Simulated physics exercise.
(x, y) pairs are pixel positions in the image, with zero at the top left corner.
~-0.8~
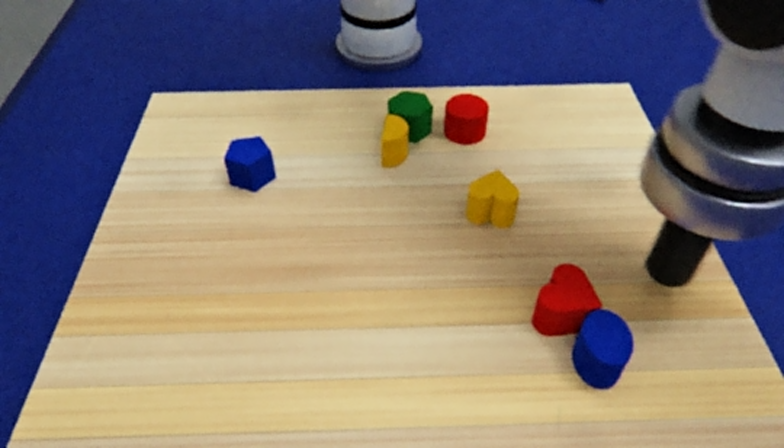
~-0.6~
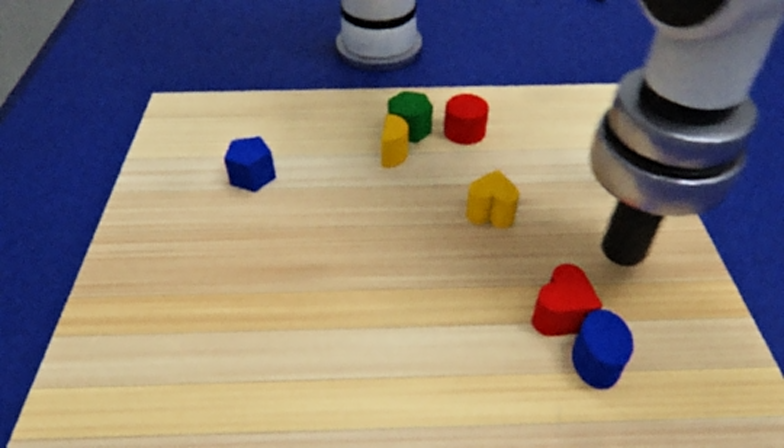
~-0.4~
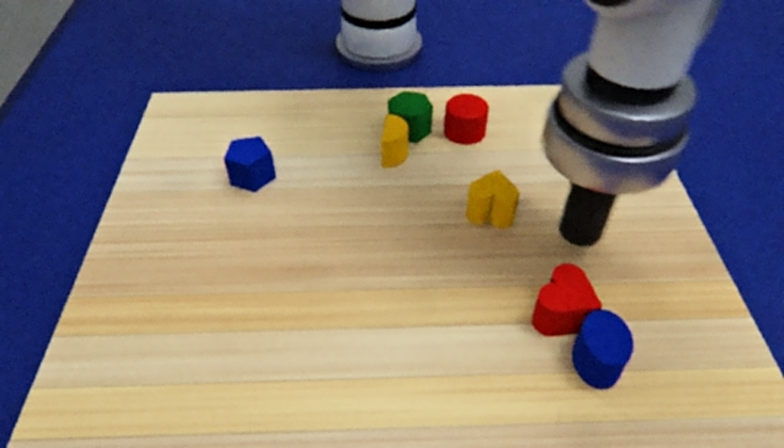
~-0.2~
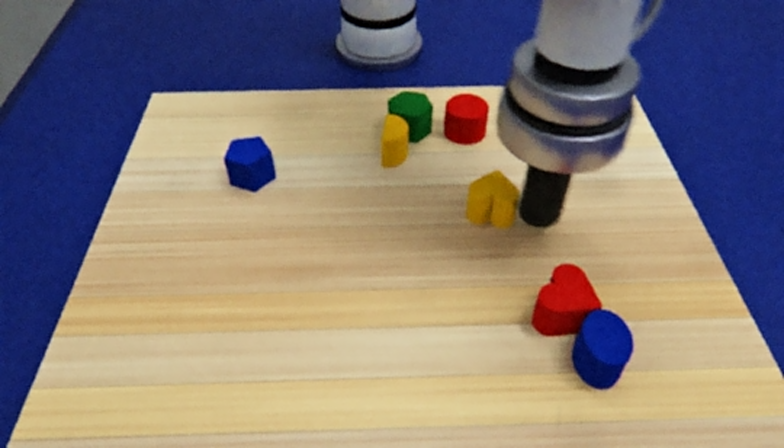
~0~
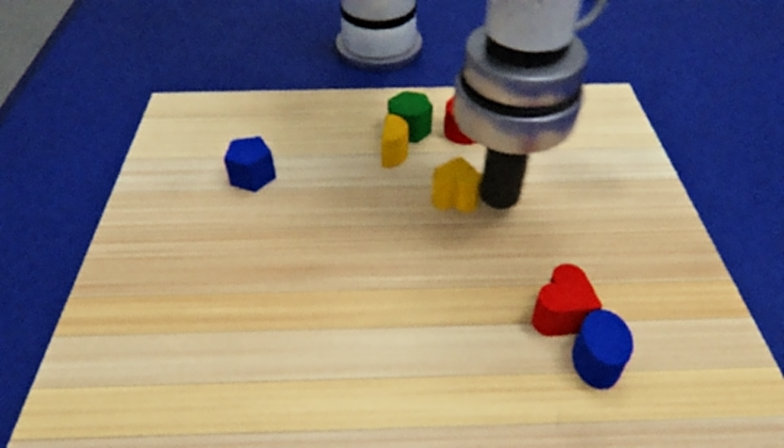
At the start, a robot arm with a dark stick stands at the right of a wooden board scattered with coloured blocks. The stick moves left and slightly away across the board until it meets the yellow heart block, then pushes it a short way left, while the other blocks stay put.
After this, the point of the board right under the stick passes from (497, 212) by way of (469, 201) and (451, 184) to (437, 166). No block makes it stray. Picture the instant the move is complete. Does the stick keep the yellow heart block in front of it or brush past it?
It slides aside on the way.
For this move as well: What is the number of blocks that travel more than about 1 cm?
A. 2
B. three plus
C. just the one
That would be C.
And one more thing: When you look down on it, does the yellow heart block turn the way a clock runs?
It seems not.
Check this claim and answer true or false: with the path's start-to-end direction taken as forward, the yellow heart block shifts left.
This is true.
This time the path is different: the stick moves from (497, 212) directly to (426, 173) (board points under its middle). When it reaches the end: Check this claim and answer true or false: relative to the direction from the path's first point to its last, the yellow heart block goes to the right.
That is false.
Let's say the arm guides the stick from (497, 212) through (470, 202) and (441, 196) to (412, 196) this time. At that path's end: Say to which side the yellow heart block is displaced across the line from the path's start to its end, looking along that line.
Its shift is rightward.
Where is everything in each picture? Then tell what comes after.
Lower end of the stick (668, 271), tops of blocks, yellow half-round block (394, 127), yellow heart block (495, 187), red cylinder (468, 105), in the first picture.
Stick (623, 251), blocks as before, in the second picture.
Stick (580, 232), blocks as before, in the third picture.
Stick (539, 214), blocks as before, in the fourth picture.
Stick (500, 197), yellow half-round block (394, 127), yellow heart block (458, 172), red cylinder hidden, in the fifth picture.
The first path, step by step. Halfway along, stick (460, 178); yellow heart block (418, 156).
At the end, stick (438, 151); yellow half-round block (389, 126), turned 20° clockwise; yellow heart block (398, 147), turned 70° anticlockwise; red cylinder not moved.
